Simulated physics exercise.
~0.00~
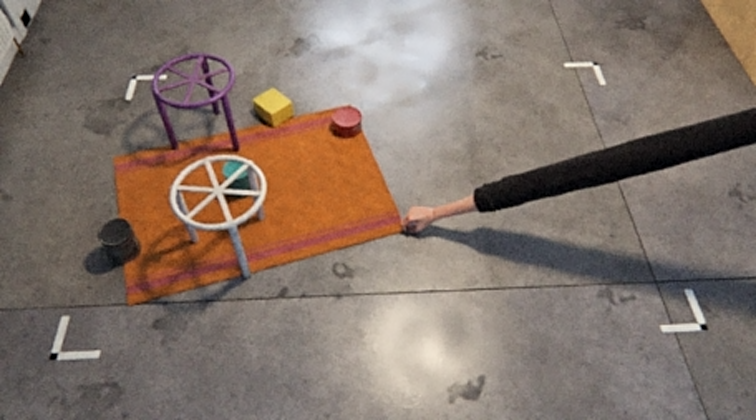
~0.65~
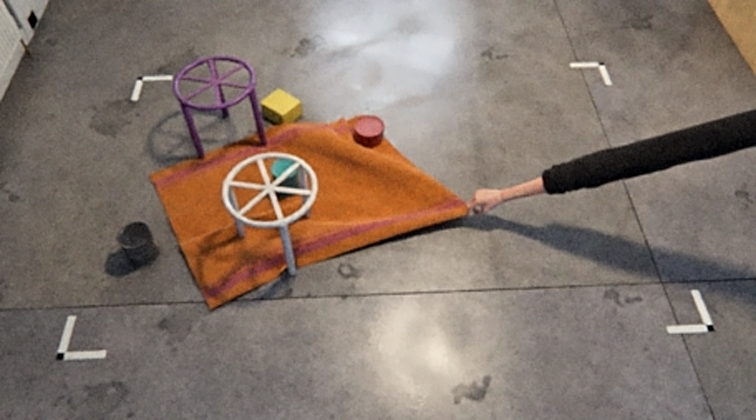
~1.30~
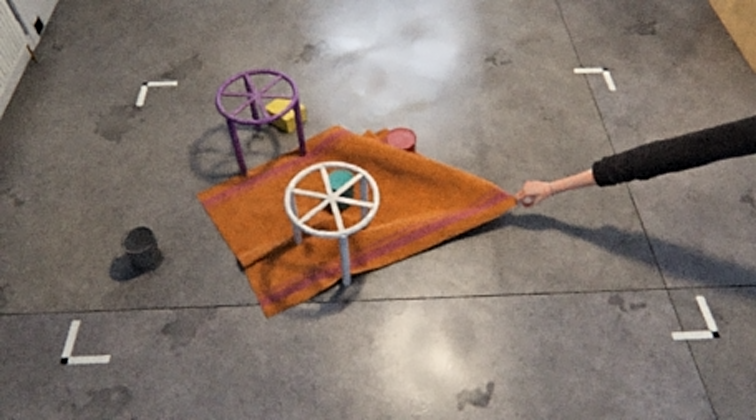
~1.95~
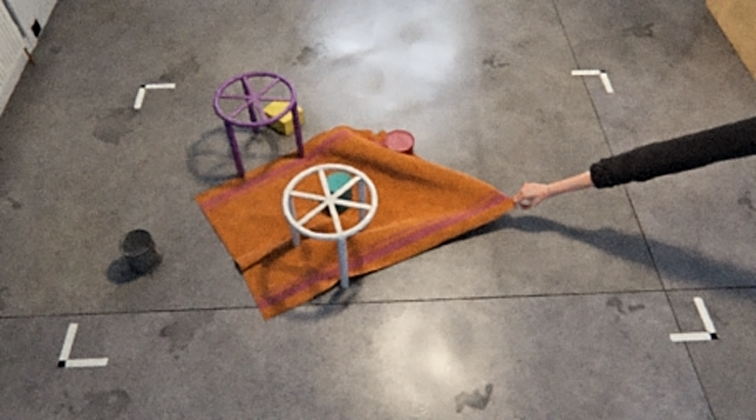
To begin with, an orange mat with pink stripes lies on a grey floor marked with white corner tape, with a white stool over a teal bucket, a purple stool, a red bin, a yellow crate and a black bucket on or around it. A dark-sleeved arm grips the right corner and pulls it rightward, stretching and wrinkling the fabric. Both stools, the teal bucket and the red bin shift right, while the black bucket is left on bare floor. The pull continues, bringing the purple stool in front of the yellow crate, which stays put. Finally everything rests, the hand still holding the creased mat's corner.
